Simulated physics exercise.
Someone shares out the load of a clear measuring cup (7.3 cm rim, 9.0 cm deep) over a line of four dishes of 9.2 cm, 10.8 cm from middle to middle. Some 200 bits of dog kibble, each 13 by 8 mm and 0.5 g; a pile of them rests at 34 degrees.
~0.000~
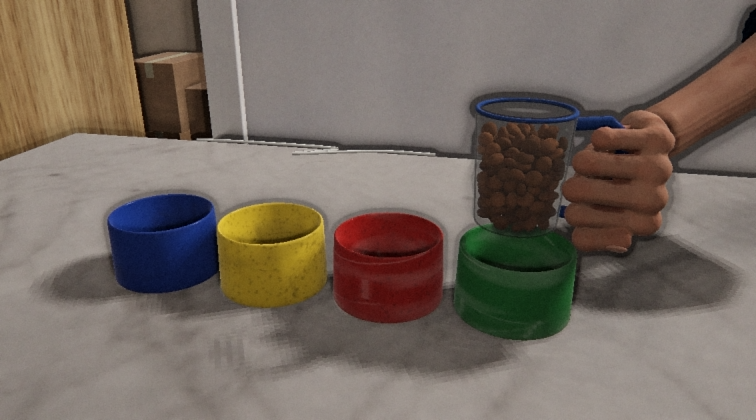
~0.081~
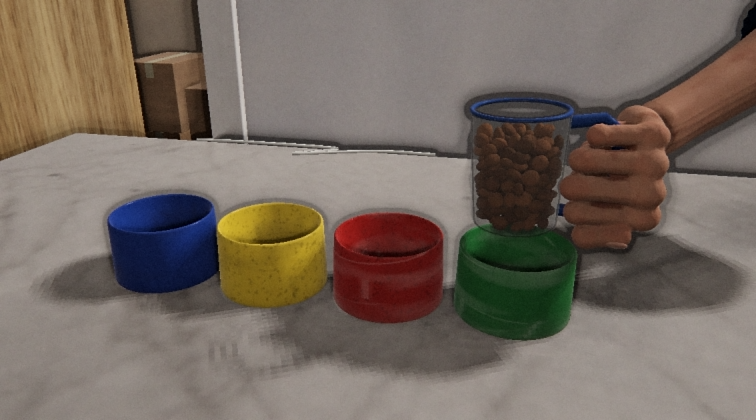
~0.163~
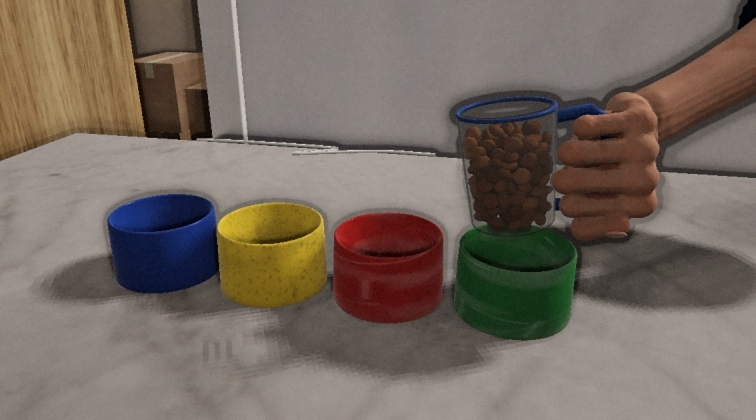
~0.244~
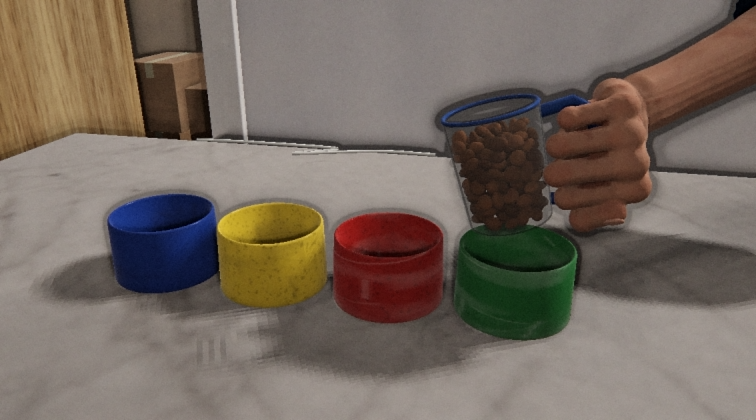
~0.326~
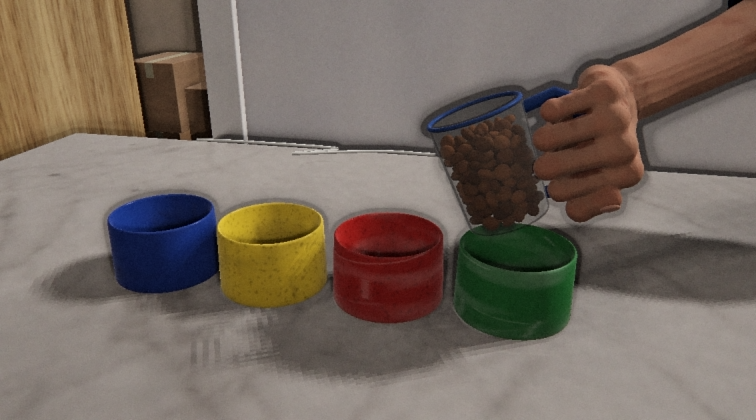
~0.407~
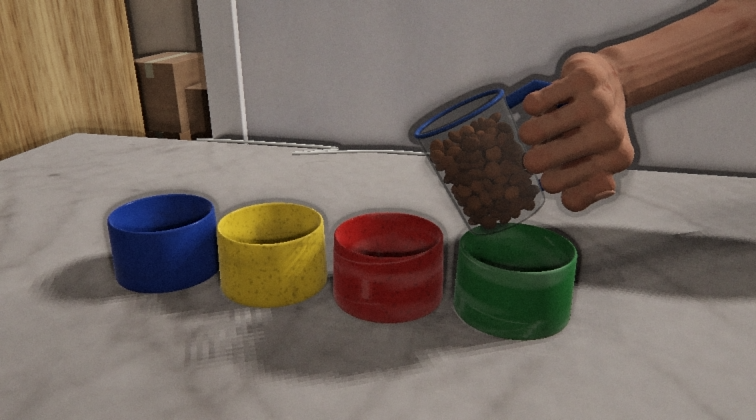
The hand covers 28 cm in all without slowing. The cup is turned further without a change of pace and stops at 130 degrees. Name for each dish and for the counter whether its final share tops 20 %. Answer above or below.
Red dish: Below; blue dish: Below; green dish: Below; yellow dish: Above; on the counter: Above.
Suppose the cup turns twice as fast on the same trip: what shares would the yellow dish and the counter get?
Then: Yellow 0; counter 0.
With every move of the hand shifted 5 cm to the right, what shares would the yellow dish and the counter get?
Yellow 0, counter 0.
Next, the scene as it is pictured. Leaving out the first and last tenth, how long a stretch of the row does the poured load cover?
About 8 cm.
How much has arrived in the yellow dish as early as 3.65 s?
Near 60 per cent so far.
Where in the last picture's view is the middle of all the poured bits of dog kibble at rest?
Around (292, 271).
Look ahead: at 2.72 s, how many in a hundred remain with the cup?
About 0 per cent.
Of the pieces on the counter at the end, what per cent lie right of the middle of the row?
Some 40 per cent.
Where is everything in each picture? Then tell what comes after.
Cup at (520, 167), tilt 0 degrees, lip at (477, 108), moved 0.0 cm; middle of the pieces at (516, 170); green dish at (517, 246); red dish at (389, 234); yellow dish at (271, 223); blue dish at (162, 213), in the first frame.
Cup at (517, 167), tilt 2 degrees, lip at (472, 109), moved 0.2 cm; middle of the pieces at (513, 170), in the second frame.
Cup at (509, 166), tilt 9 degrees, lip at (457, 114), moved 0.9 cm; middle of the pieces at (505, 169), in the third frame.
Cup at (500, 166), tilt 15 degrees, lip at (443, 120), moved 1.5 cm; middle of the pieces at (496, 169), in the fourth frame.
Cup at (491, 165), tilt 22 degrees, lip at (429, 127), moved 2.2 cm; middle of the pieces at (488, 169), in the fifth frame.
Cup at (483, 164), tilt 29 degrees, lip at (417, 133), moved 2.9 cm; middle of the pieces at (479, 169); green dish at (517, 246); red dish at (389, 234); yellow dish at (271, 223); blue dish at (162, 213). The cup turns about 85 degrees a second and travels 8 cm a second, in the sixth frame.
After 1.80 s, tilt 130 degrees; cup holds 10 %, yellow 55 %.
Then, at 2.72 s, tilt 130 degrees; cup holds 0 %, yellow 60 %.
After 3.65 s, tilt 130 degrees; cup holds 0 %, yellow 60 %.
By 4.0 s all is still; red 0 %, blue 0 %, green 0 %, yellow 60 %, counter 40 %.
